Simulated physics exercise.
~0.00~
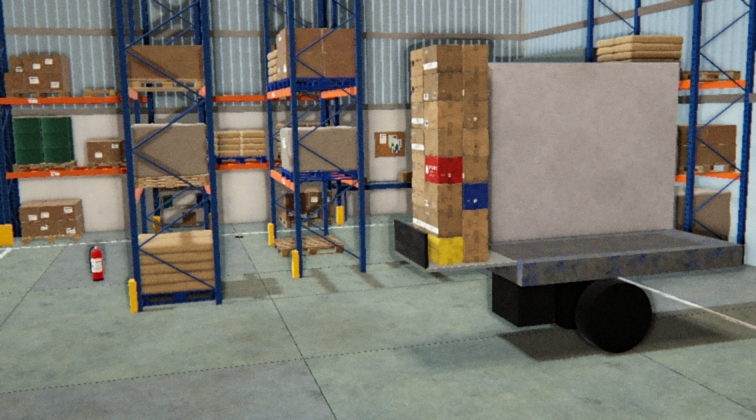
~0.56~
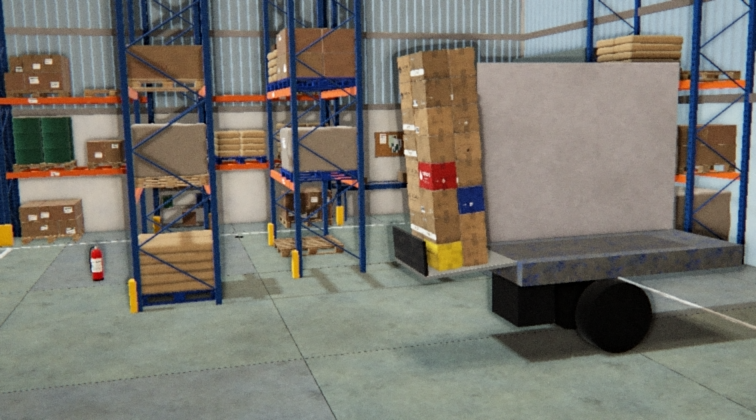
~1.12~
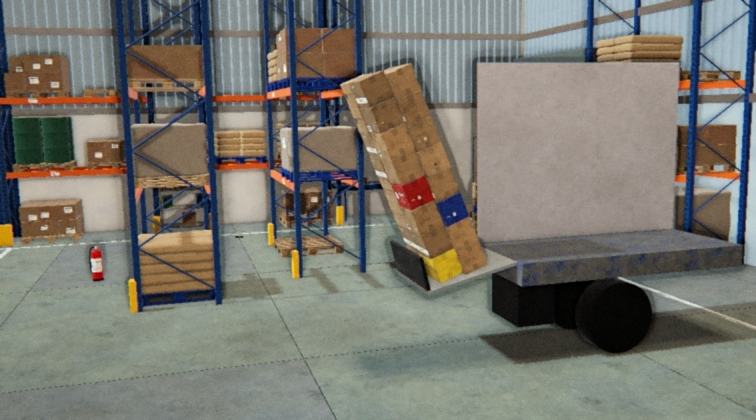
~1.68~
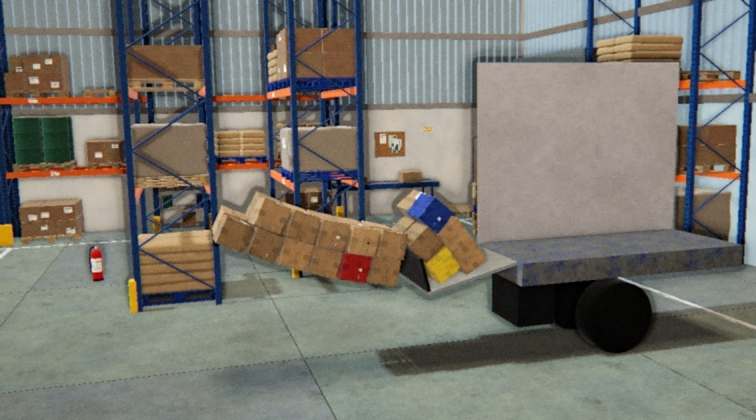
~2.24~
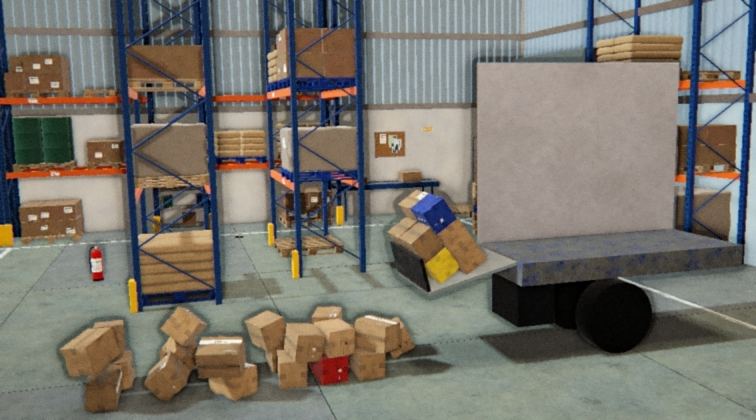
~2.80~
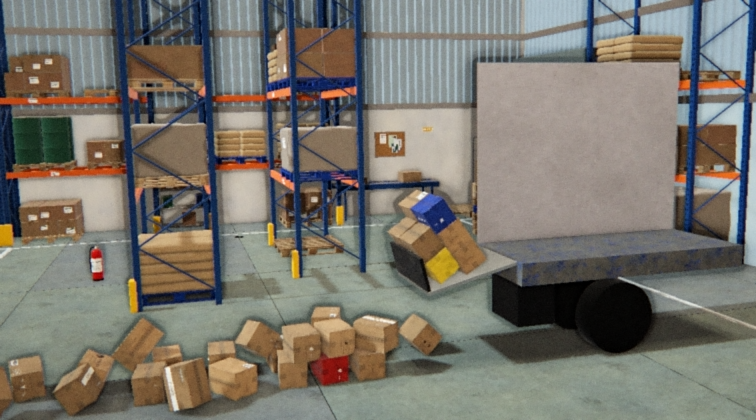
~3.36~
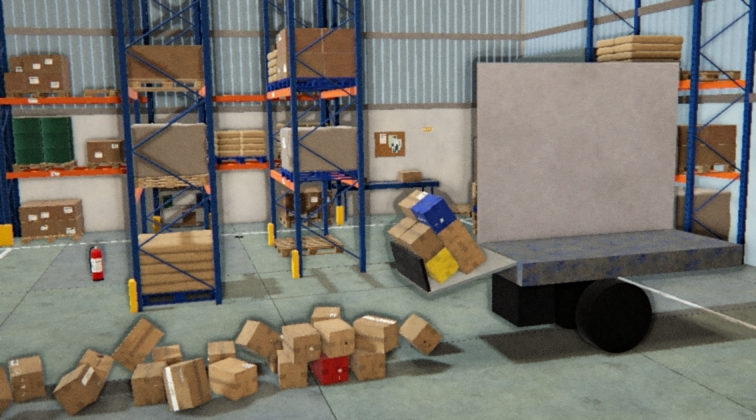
Warehouse with a tall carton stack toppling left off a lorry's tilting tail lift, most scattering across the floor, blue and yellow staying aboard.
